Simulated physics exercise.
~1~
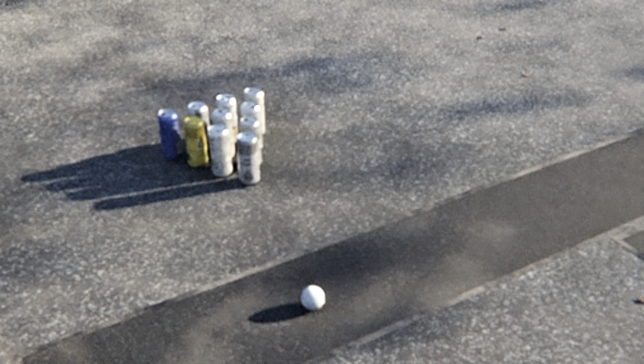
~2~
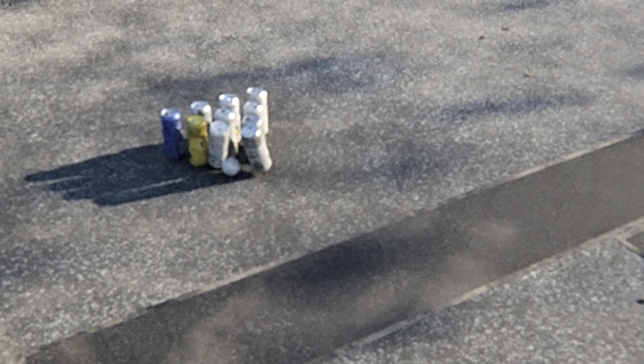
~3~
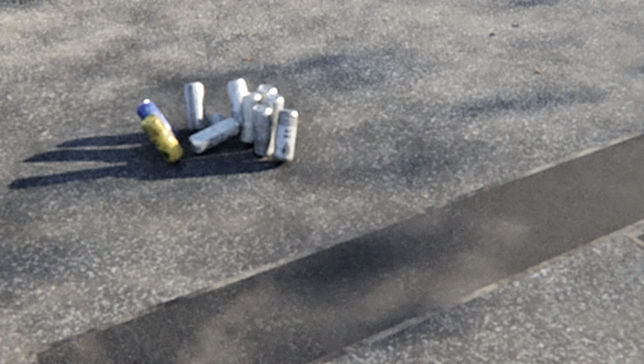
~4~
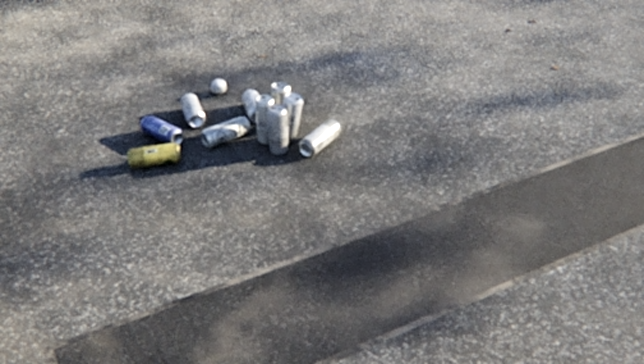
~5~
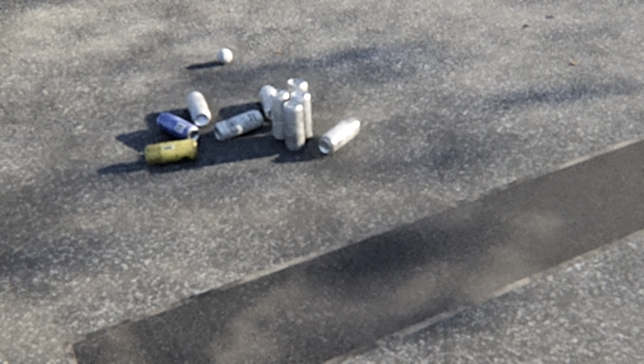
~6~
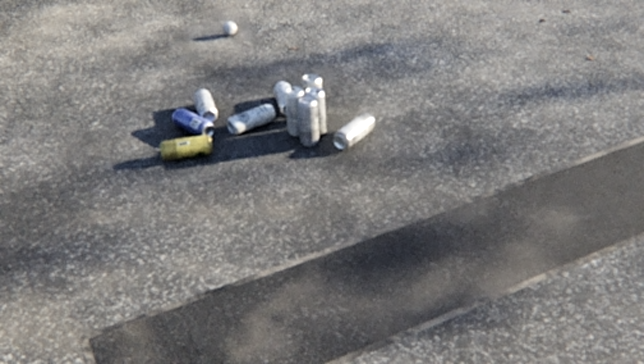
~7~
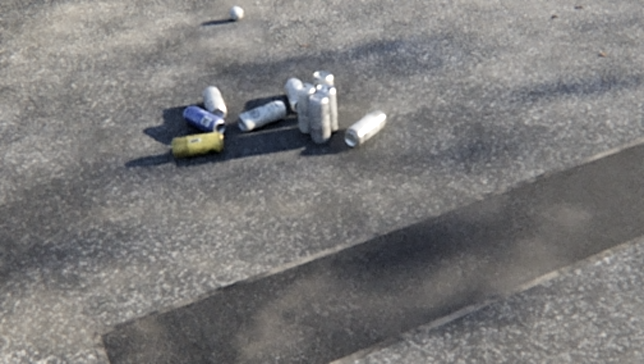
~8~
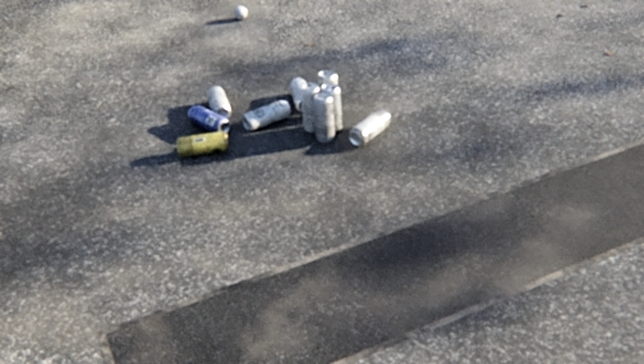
The clip opens on a wedge of upright tubes standing on sunlit, speckled ground, most of them pale, with one blue and one yellow at the left, while a white ball sits in front near a dark strip. The ball rolls up and to the left and strikes the front of the group. Tubes tip apart, the blue and yellow ones leaning left as others topple. The ball passes through and comes out behind them, rolling away toward the top. At the end, the blue and yellow tubes lie flat among other fallen ones, while a tight cluster of pale tubes still stands.
